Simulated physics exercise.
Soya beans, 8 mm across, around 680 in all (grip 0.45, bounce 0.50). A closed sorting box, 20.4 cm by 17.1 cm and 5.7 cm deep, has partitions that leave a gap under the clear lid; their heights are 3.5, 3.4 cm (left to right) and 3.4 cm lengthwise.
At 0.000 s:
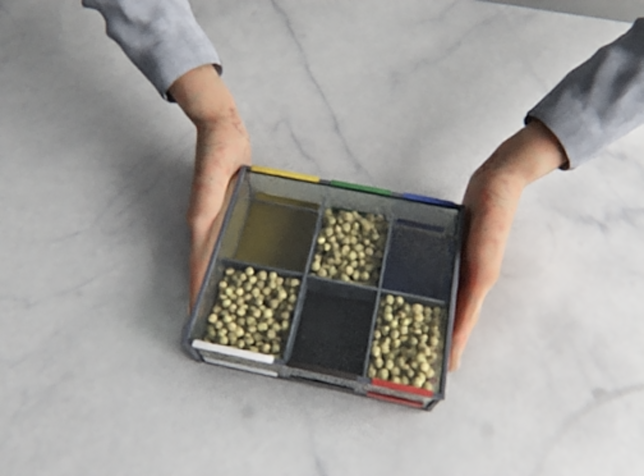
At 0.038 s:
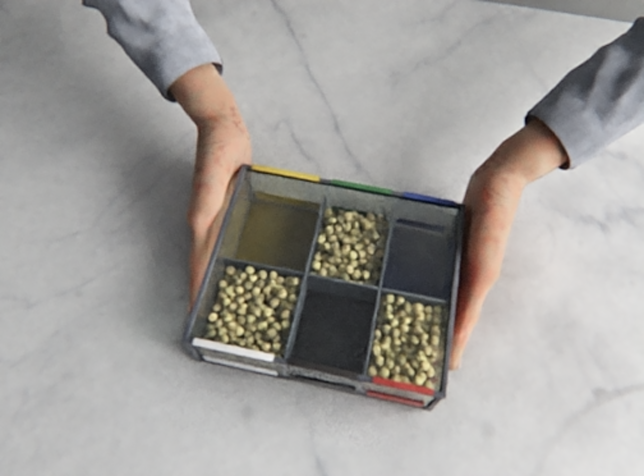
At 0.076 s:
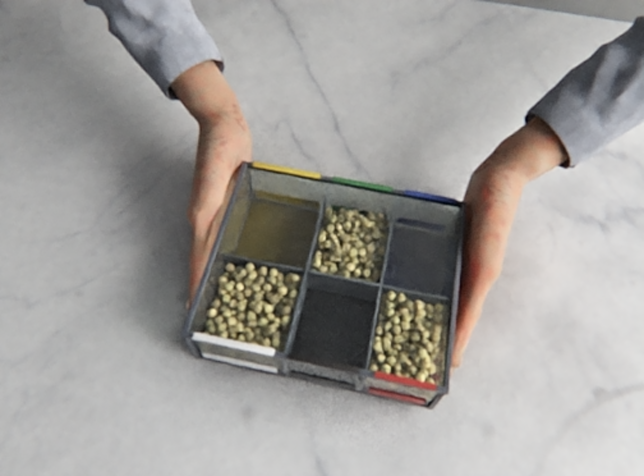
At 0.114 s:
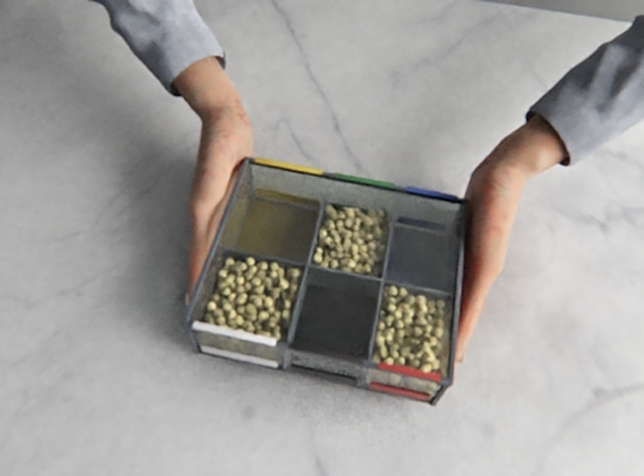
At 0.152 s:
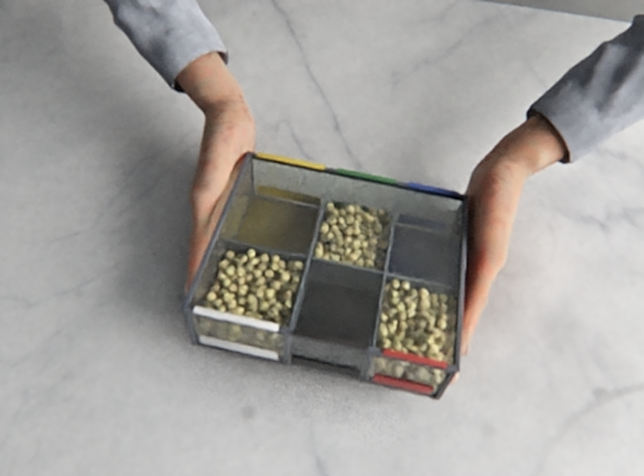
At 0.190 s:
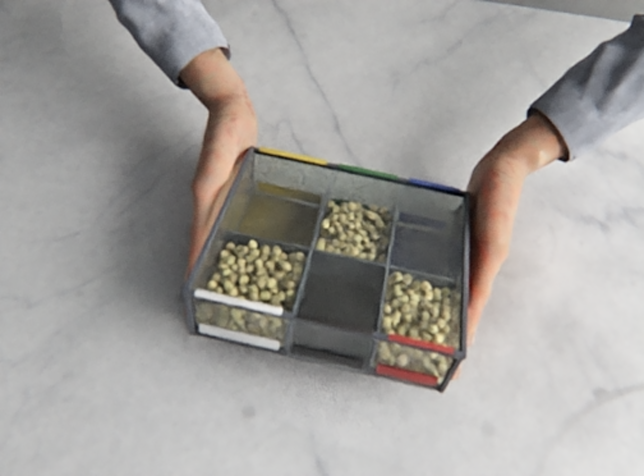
Two hands tilt a clear divided box of pale beans, raising its far side slightly.
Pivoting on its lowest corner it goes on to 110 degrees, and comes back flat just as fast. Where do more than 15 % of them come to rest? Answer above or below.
Red below, blue above, green above, yellow above, white below, black below.
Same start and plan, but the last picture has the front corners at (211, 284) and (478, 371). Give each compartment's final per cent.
Red 25, blue 45, green 30, yellow 0, white 5, black 0.
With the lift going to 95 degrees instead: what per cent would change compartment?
Some 60 per cent.
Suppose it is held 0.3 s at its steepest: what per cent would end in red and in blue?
In that case red 0; blue 30.
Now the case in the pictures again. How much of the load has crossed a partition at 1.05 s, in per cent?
About 50 per cent.
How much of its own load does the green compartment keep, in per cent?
Roughly 90 per cent.
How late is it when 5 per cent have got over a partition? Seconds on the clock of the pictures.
At about 0.75 s.
Then, at 1.05 s, tilt 110 degrees; red 10 %, blue 20 %, green 35 %, yellow 20 %, white 15 %.
Then, at 1.63 s, tilt 49 degrees; red 5 %, blue 30 %, green 35 %, yellow 30 %.
After 2.26 s, tilt 0 degrees; red 5 %, blue 30 %, green 35 %, yellow 30 %.
In the end, at 2.8 s, red 5 %, blue 30 %, green 35 %, yellow 30 %, white 0 %, black 0 %.
